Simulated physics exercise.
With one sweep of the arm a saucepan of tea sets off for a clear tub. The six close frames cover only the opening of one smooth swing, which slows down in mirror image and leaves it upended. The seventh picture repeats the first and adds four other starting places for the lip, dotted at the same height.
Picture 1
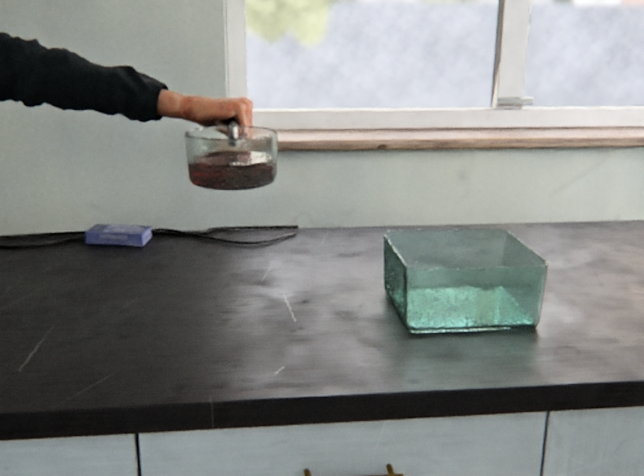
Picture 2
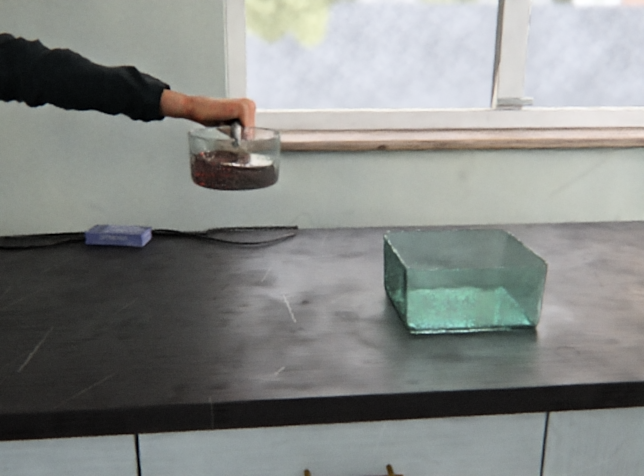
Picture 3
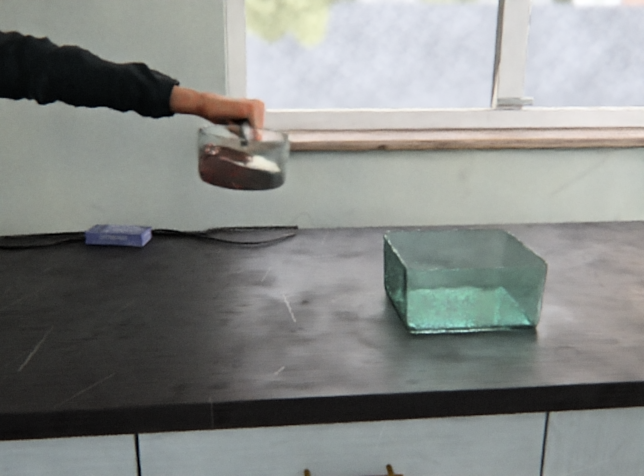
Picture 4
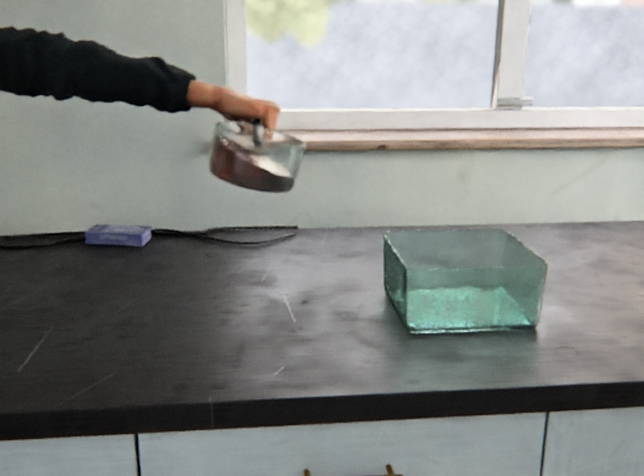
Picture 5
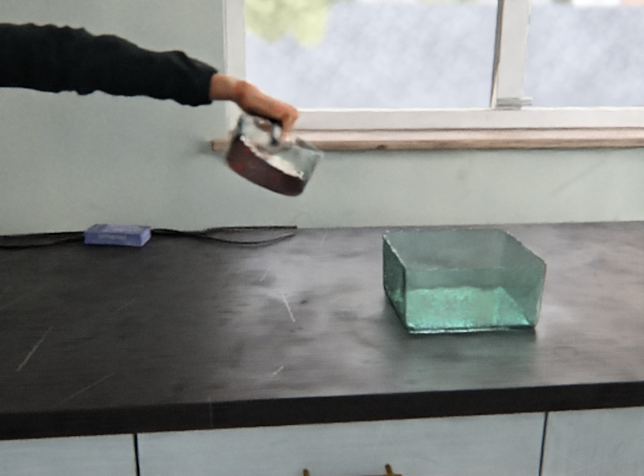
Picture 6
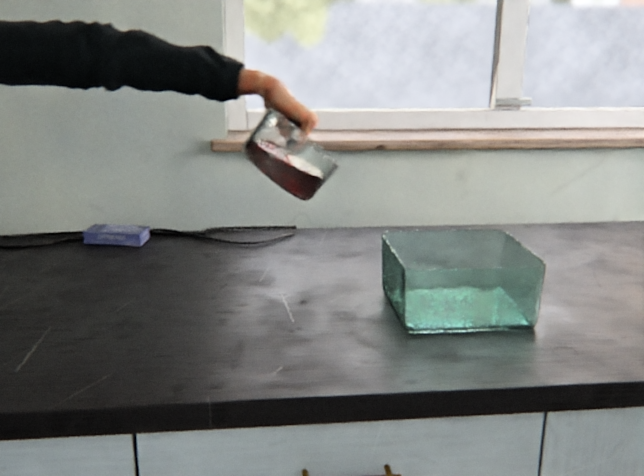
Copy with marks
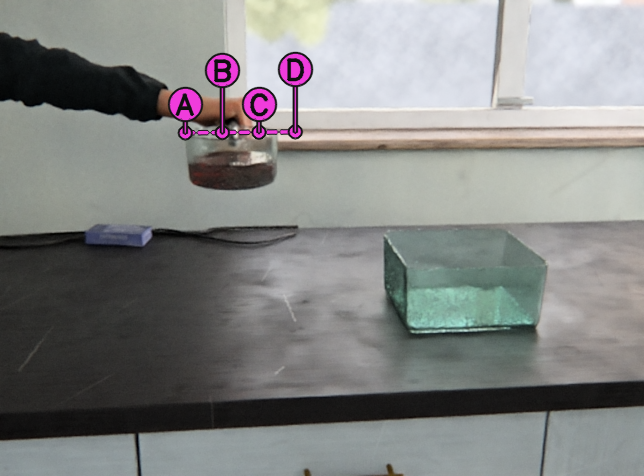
In this clip, a hand in a dark sleeve holds a clear pan of dark liquid above a black counter, then moves it rightward while tilting it increasingly to the right, as a greenish clear tub stays still.
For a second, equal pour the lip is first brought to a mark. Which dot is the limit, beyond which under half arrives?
Take B.
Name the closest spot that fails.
That would be A.
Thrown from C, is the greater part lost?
No, that is safe.
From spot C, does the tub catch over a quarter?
Yes, clearly.
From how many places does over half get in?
Three of the four.
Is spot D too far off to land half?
No, that is safe.
In magenta, A at (185, 132); B at (222, 132); C at (259, 132); D at (295, 131).
Choosing A, about 13 % lands in the tub, 83 % falls short and 4 % goes beside or beyond.
Choosing B, about 64 % lands in the tub, 19 % falls short and 17 % goes beside or beyond.
Choosing C, about 76 % lands in the tub, 7 % falls short and 17 % goes beside or beyond.
Choosing D, about 83 % lands in the tub, 10 % falls short and 6 % goes beside or beyond.
